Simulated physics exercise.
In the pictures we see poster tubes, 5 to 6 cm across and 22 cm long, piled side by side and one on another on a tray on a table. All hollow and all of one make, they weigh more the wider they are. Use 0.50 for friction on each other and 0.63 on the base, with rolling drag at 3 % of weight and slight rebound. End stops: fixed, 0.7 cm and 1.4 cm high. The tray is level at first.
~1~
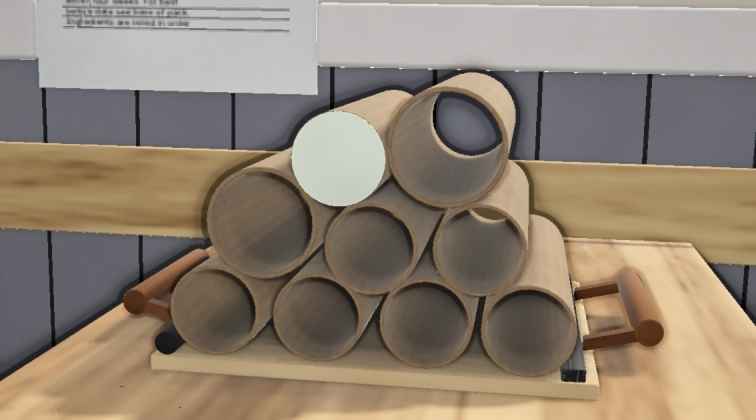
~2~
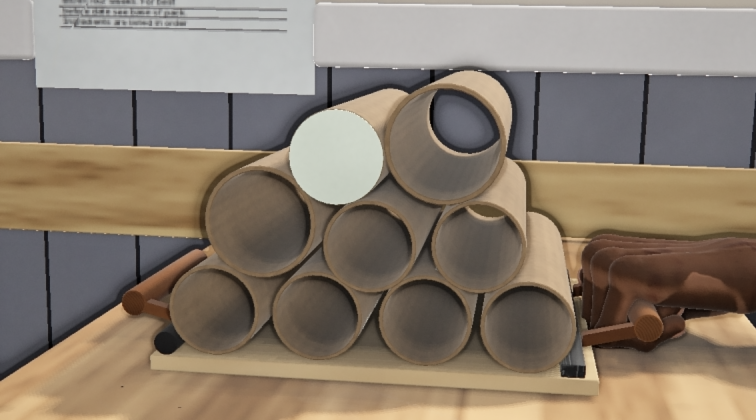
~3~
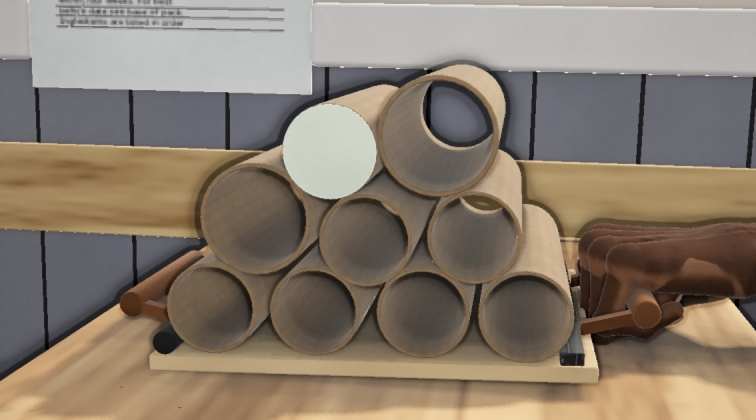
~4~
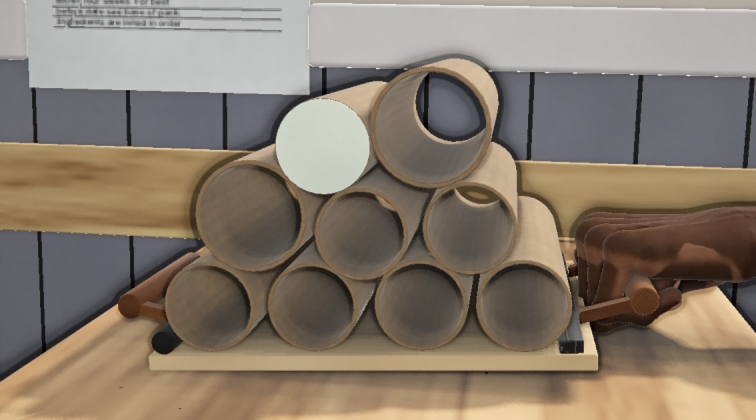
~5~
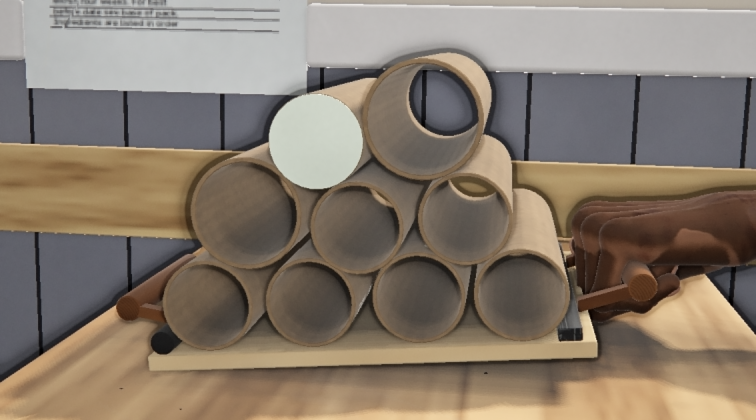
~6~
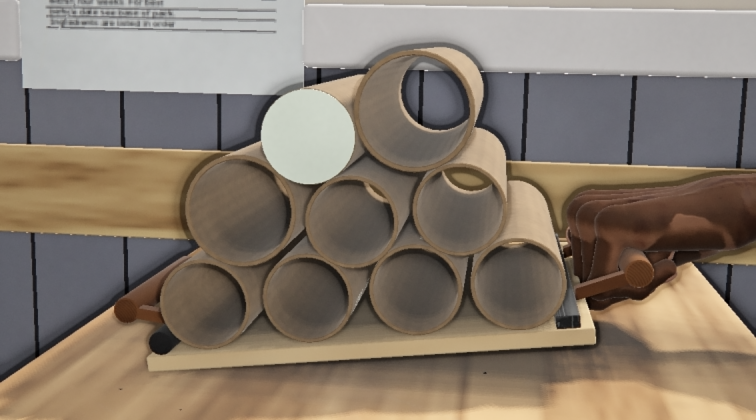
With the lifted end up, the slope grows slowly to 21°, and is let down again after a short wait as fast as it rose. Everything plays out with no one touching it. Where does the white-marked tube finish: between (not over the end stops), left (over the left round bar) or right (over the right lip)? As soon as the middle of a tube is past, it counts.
For the white-marked tube it is between.
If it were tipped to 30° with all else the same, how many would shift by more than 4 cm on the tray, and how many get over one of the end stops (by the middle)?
It would be 5 and 5, in that order.
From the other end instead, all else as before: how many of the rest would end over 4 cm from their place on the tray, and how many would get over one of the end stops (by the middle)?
Counts: 2, then 2.
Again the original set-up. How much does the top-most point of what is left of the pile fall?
Around 6 centimetres.
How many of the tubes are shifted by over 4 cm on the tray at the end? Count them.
I make it exactly 3.
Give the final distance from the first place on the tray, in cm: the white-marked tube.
White-marked tube: 6.
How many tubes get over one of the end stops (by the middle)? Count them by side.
Per side: 2 left, 0 right.
Then, 0.98 s past the final picture, right end up 21°; 3 now displaced over 4 cm; 1 over the left round bar; white 4.3 cm left and 4.2 cm down (moves measured on the tray).
Then, 1.83 s past the final picture, right end up 12°; 3 now displaced over 4 cm; 2 over the left round bar; white 4.4 cm left and 4.1 cm down.
Then, 2.44 s past the final picture, tray level; 3 now displaced over 4 cm; 2 over the left round bar; white 4.2 cm left and 4.3 cm down.
Then, 2.58 s past the final picture, tray level; 3 now displaced over 4 cm; 2 over the left round bar; white 4.1 cm left and 4.3 cm down.
All still, 2.8 s past the final picture, 3 moved over 4 cm; 2 over the left round bar; white 4.1 cm left and 4.3 cm down; top of the pile 9 cm high, from 15 cm.
